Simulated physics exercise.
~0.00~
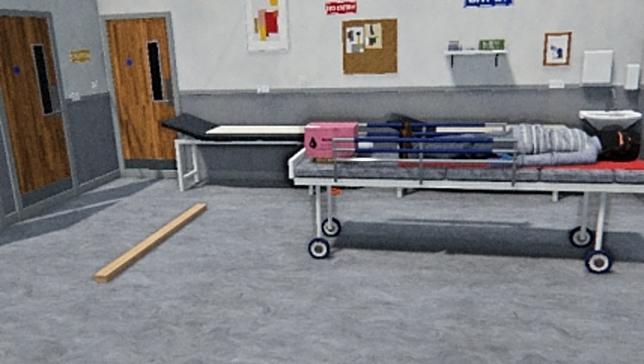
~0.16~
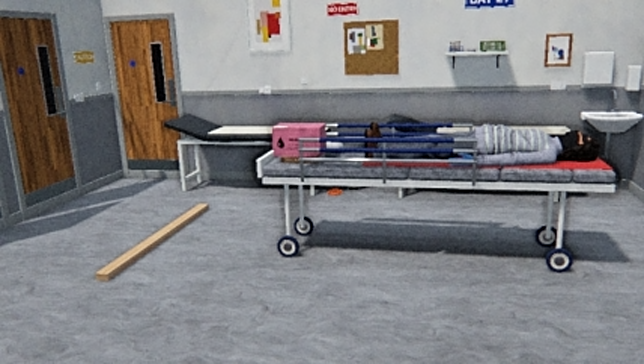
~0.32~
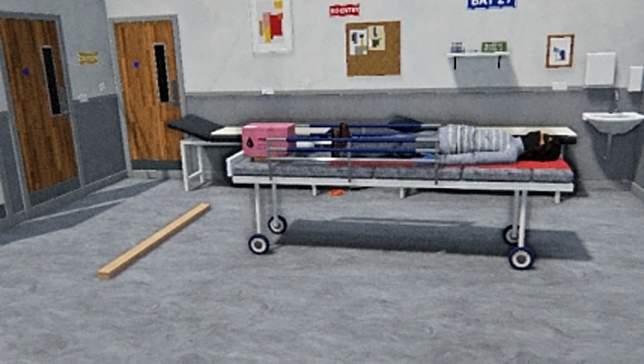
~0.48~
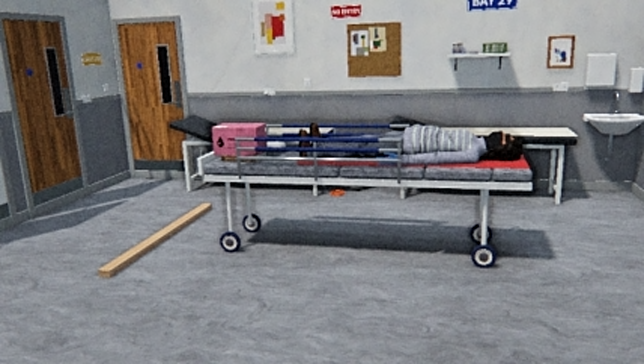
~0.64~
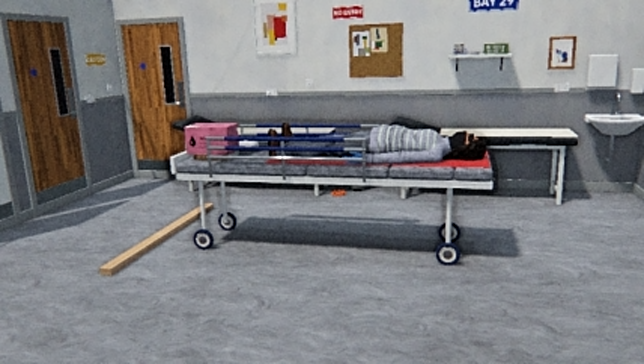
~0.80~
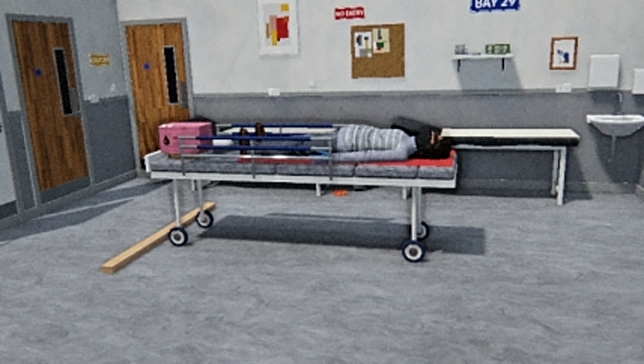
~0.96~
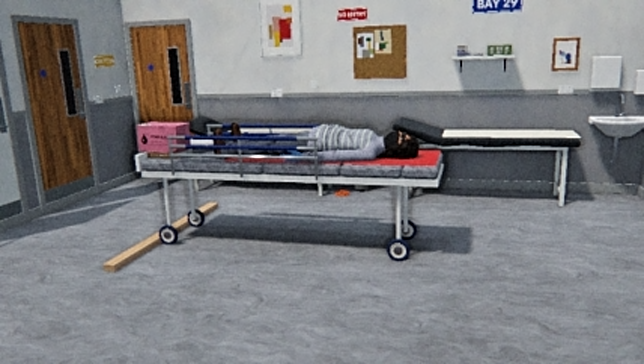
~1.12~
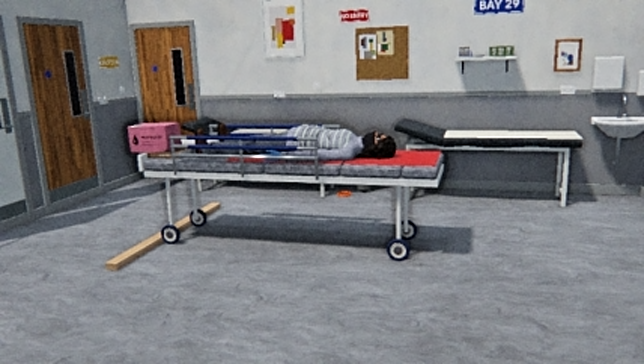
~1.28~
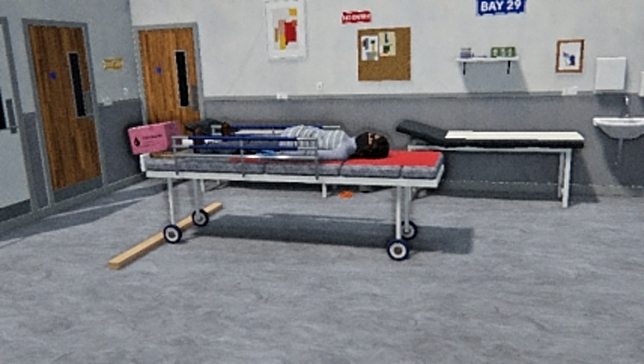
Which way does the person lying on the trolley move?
The person moves to the left, feet first, riding along with the trolley and then sliding a little further that way after it stops.
A trolley carrying a person lying flat and a pink holdall rolled left across a hospital room and stopped at a wooden strip on the floor. The person slid a little further towards the holdall, which tipped slightly but stayed on.
